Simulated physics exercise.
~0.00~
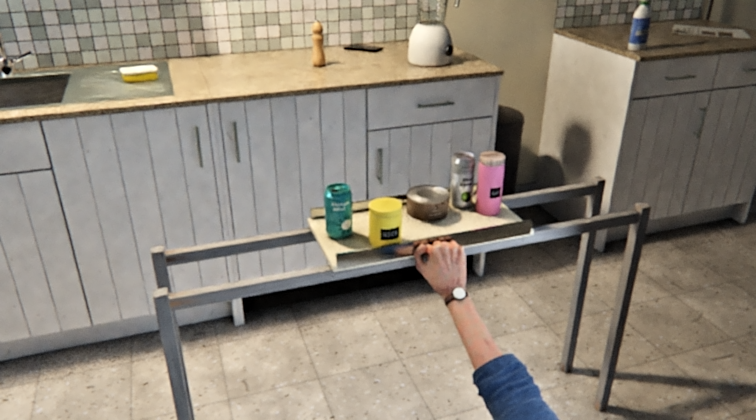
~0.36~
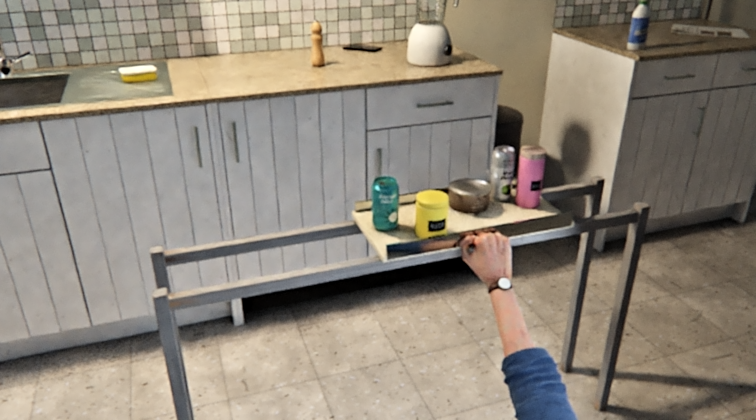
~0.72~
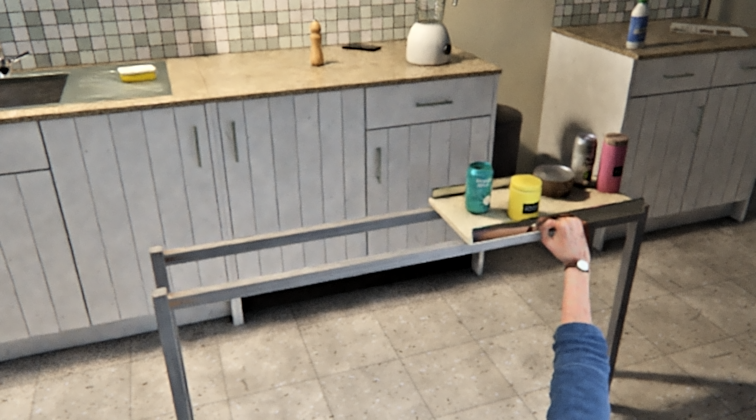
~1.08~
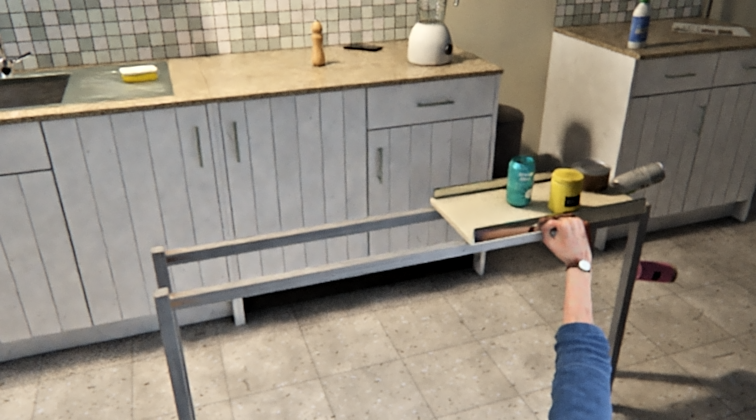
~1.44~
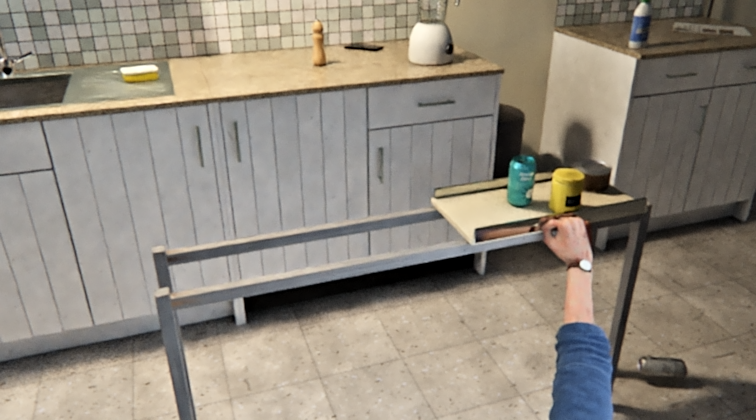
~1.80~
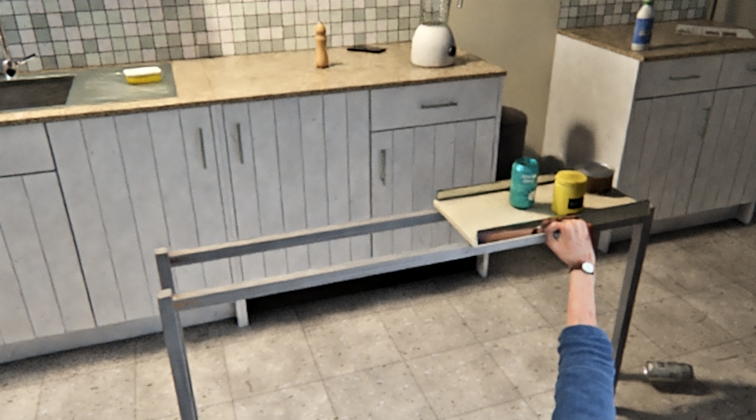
In a kitchen, a hand slid a tray of containers to the right along metal rails until it stopped at the end, where the white can and pink jar toppled off, while the turquoise can, yellow jar and brown tub stayed aboard.
